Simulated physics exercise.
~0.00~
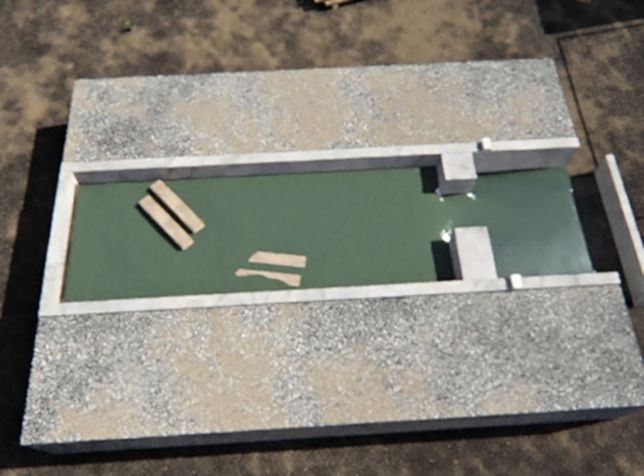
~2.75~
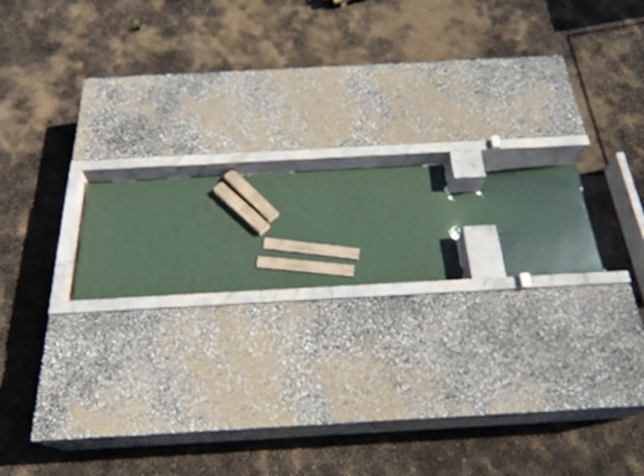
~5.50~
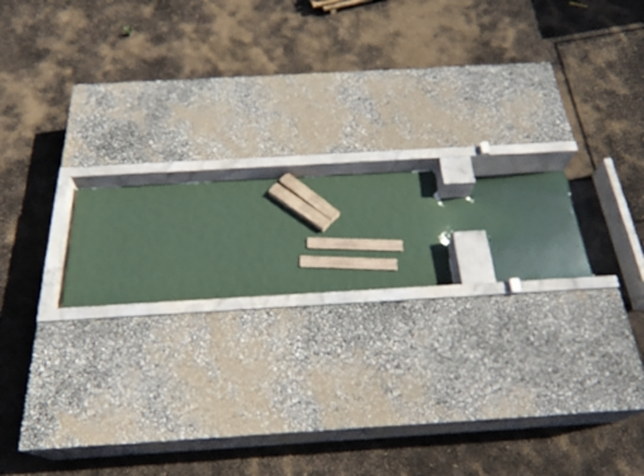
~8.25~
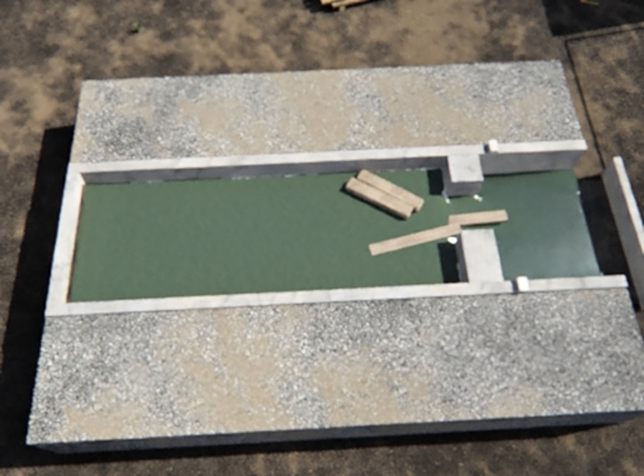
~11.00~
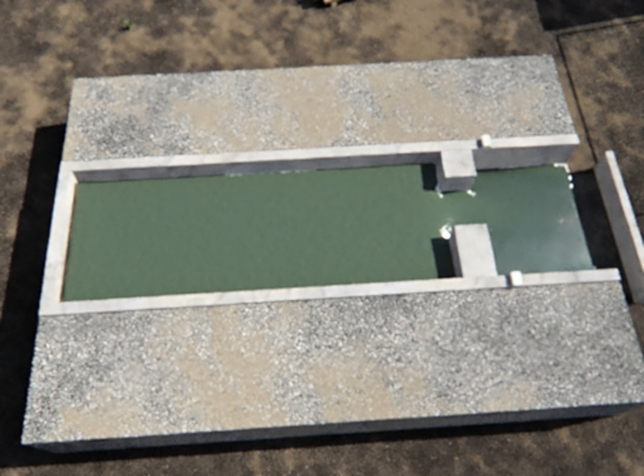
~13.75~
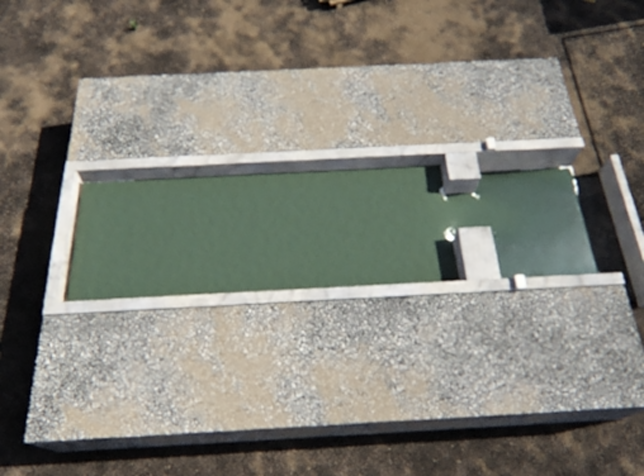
The clip opens on a walled channel of green water between two speckled gravel banks, with four pale wooden pieces afloat toward the left, one pair slanted and the other lying nearly flat below it. Both pairs drift right along the channel, staying close together. As they near the narrow gap between two pale blocks, the lower pair shifts out of line, one piece reaching into the gap while the other trails at an angle behind it. The slanted pair follows just above. The pieces then pass out of view, and the clip ends with only open green water in the channel.
